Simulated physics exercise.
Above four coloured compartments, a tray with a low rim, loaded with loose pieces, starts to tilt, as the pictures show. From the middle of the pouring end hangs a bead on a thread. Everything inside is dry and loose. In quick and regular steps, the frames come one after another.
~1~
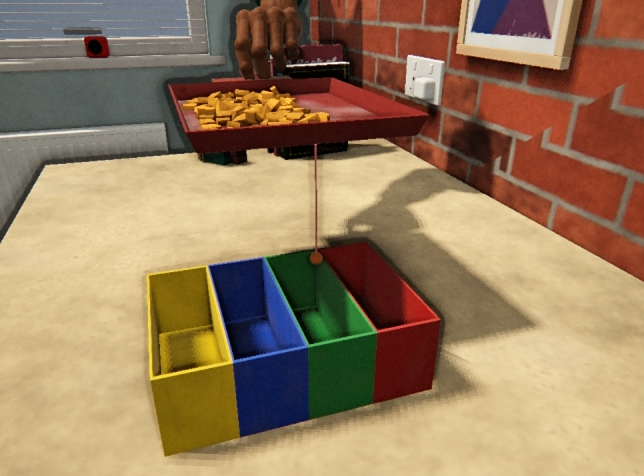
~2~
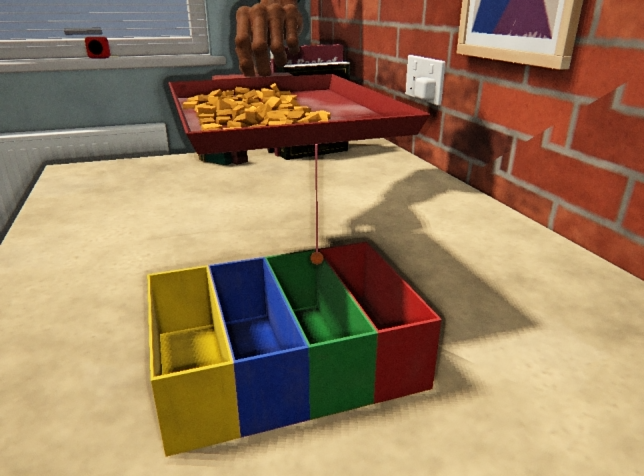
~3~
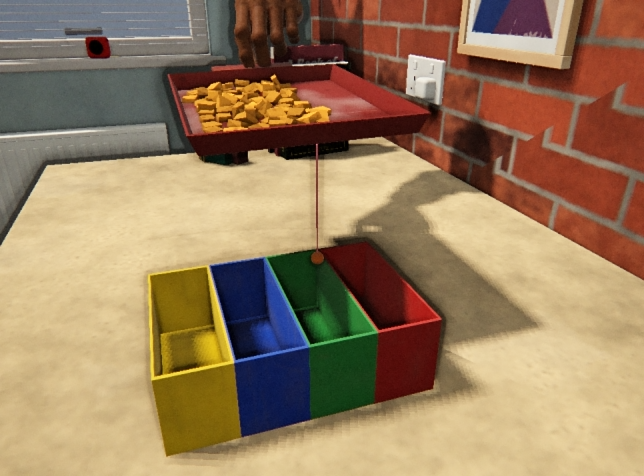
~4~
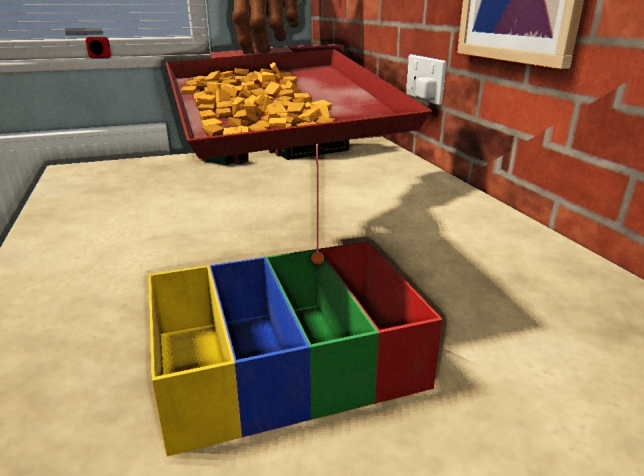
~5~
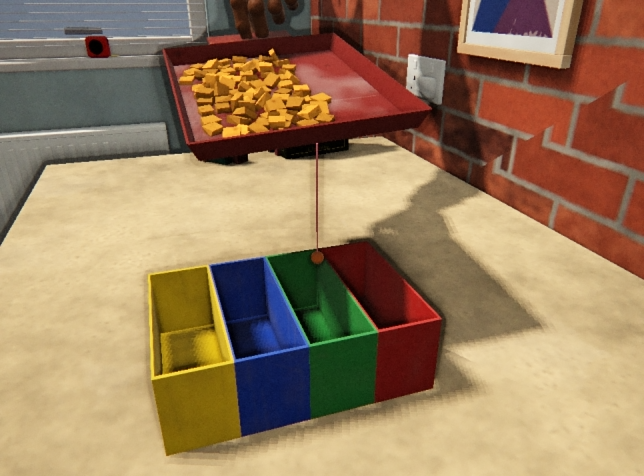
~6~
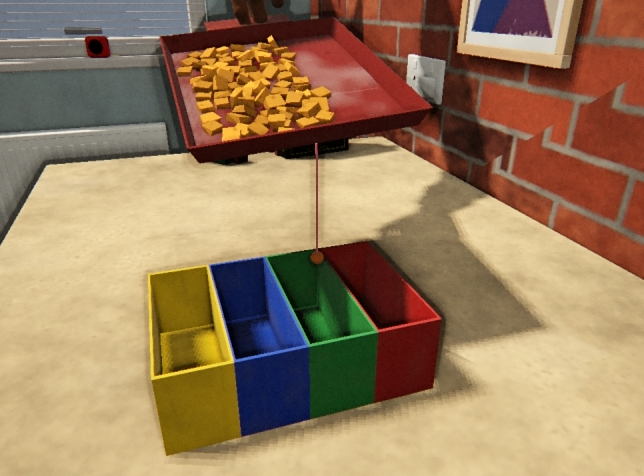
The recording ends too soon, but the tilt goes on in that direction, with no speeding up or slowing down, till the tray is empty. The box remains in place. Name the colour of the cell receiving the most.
That is the blue one.
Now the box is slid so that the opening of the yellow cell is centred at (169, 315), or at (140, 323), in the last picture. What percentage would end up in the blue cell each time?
In the first position around 60 percent, in the second around 50 percent.
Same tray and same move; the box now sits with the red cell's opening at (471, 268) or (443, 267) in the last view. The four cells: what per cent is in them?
The first yields 20 per cent and the second 40 per cent.
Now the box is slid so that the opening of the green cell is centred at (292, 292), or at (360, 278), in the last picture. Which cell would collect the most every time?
Placing A: The blue one / placing B: Yellow.
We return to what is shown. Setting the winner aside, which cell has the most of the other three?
Rank 2: Yellow.
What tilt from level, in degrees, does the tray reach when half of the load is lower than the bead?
A tilt of roughly 95°.
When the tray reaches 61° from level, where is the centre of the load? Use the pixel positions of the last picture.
Somewhere near pixel (239, 119).
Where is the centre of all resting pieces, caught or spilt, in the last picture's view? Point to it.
Near (243, 368), more or less.
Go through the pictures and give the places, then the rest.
In the first picture, corners of the pouring end (195, 129) and (418, 113), level; middle of the load (262, 113), small crackers; bead on its thread (316, 258); yellow cell (197, 402); blue cell (273, 385); green cell (342, 369); red cell (406, 355).
In the second picture, corners of the pouring end (196, 130) and (419, 113), level; middle of the load (263, 112).
In the third picture, corners of the pouring end (196, 132) and (420, 111), tipped barely, lowest at the left corner; middle of the load (263, 107).
In the fourth picture, corners of the pouring end (196, 135) and (421, 109), tipped a little, lowest at the left corner; middle of the load (263, 100).
In the fifth picture, corners of the pouring end (196, 139) and (421, 106), tipped a little, lowest at the left corner; middle of the load (262, 93).
In the sixth picture, corners of the pouring end (196, 142) and (421, 105), tipped clearly, lowest at the left corner; middle of the load (261, 85); yellow cell (198, 401); blue cell (274, 384); green cell (343, 368); red cell (407, 354).
Just after the last frame, tray tipped steeply; almost all on the tray; just a few falling or outside the box.
A moment on, tray tipped right over; about a tenth on the tray; roughly a third in the blue cell; roughly a quarter in the yellow cell; about a tenth in the green cell; about a tenth falling or outside the box.
Further on, tray tipped past a quarter turn; roughly half in the blue cell; roughly a third in the yellow cell; about a tenth in the green cell; just a few falling or outside the box.
When it is over, tray tipped past a quarter turn; roughly half in the blue cell; roughly a third in the yellow cell; about a tenth in the green cell; not one in the red cell; just a few outside the box.
